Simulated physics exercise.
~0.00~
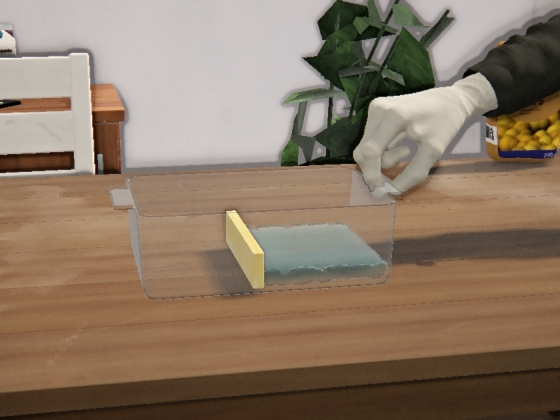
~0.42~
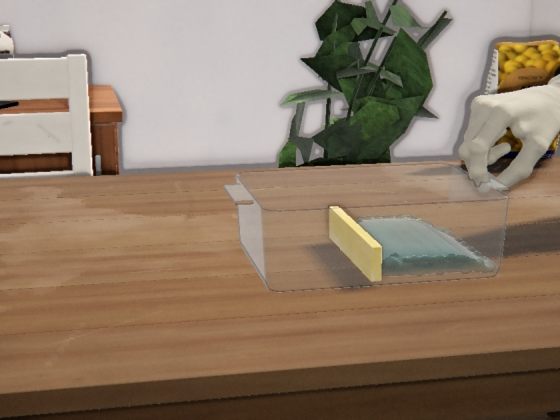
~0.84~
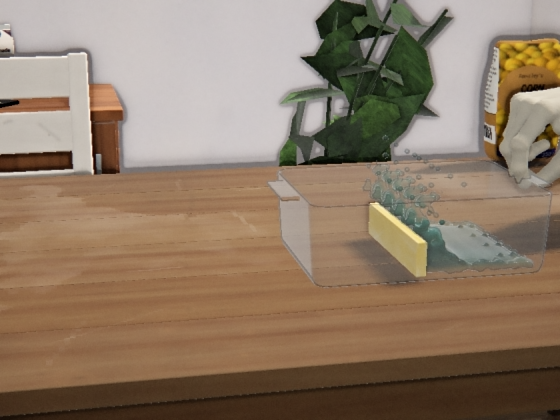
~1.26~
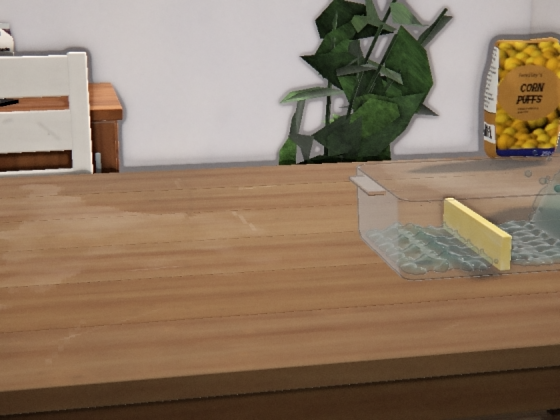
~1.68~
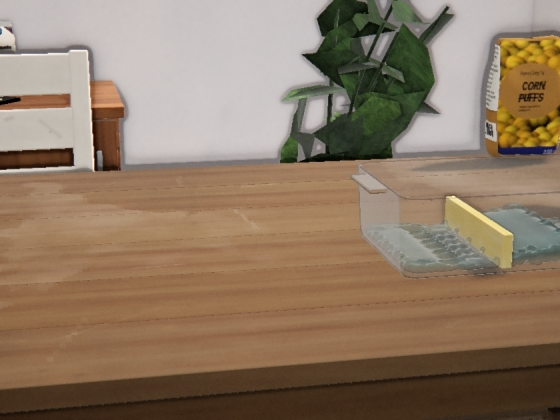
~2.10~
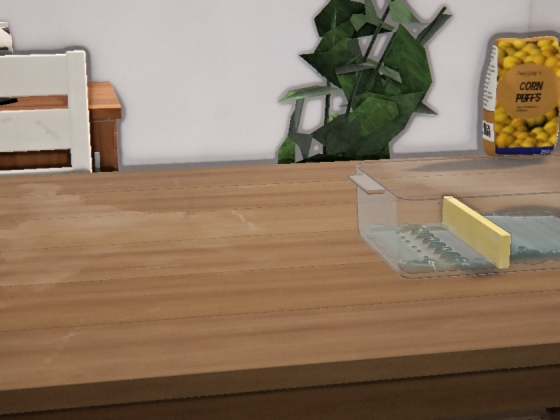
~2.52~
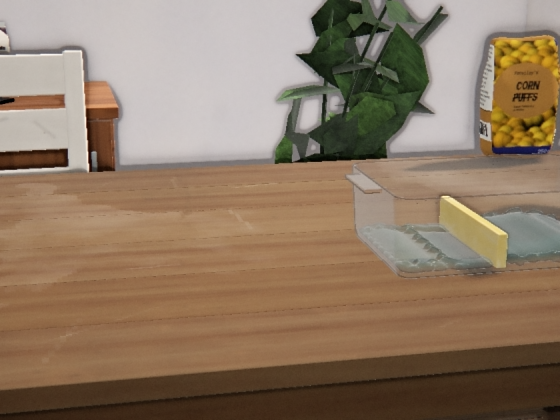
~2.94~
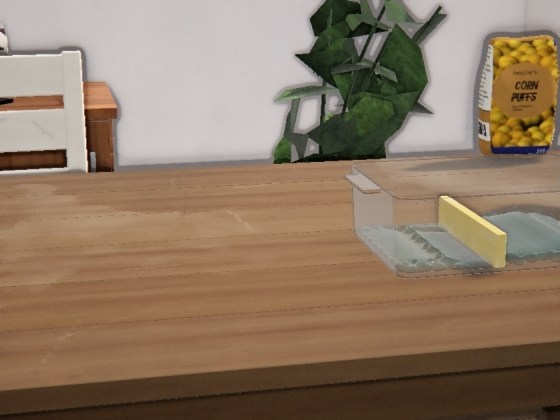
A clear open food box, split by a yellow divider with bluish water only on its right side, sits on a wooden table with a gloved hand at its far right corner. The box slides right, the hand moving with it toward a bag of corn puffs. As it continues, the water splashes up against the divider and spills over it in droplets. The box slides further, partly out of view, and stops with the hand gone. Water now lies on both sides of the upright divider, rippling and then settling in the still box.
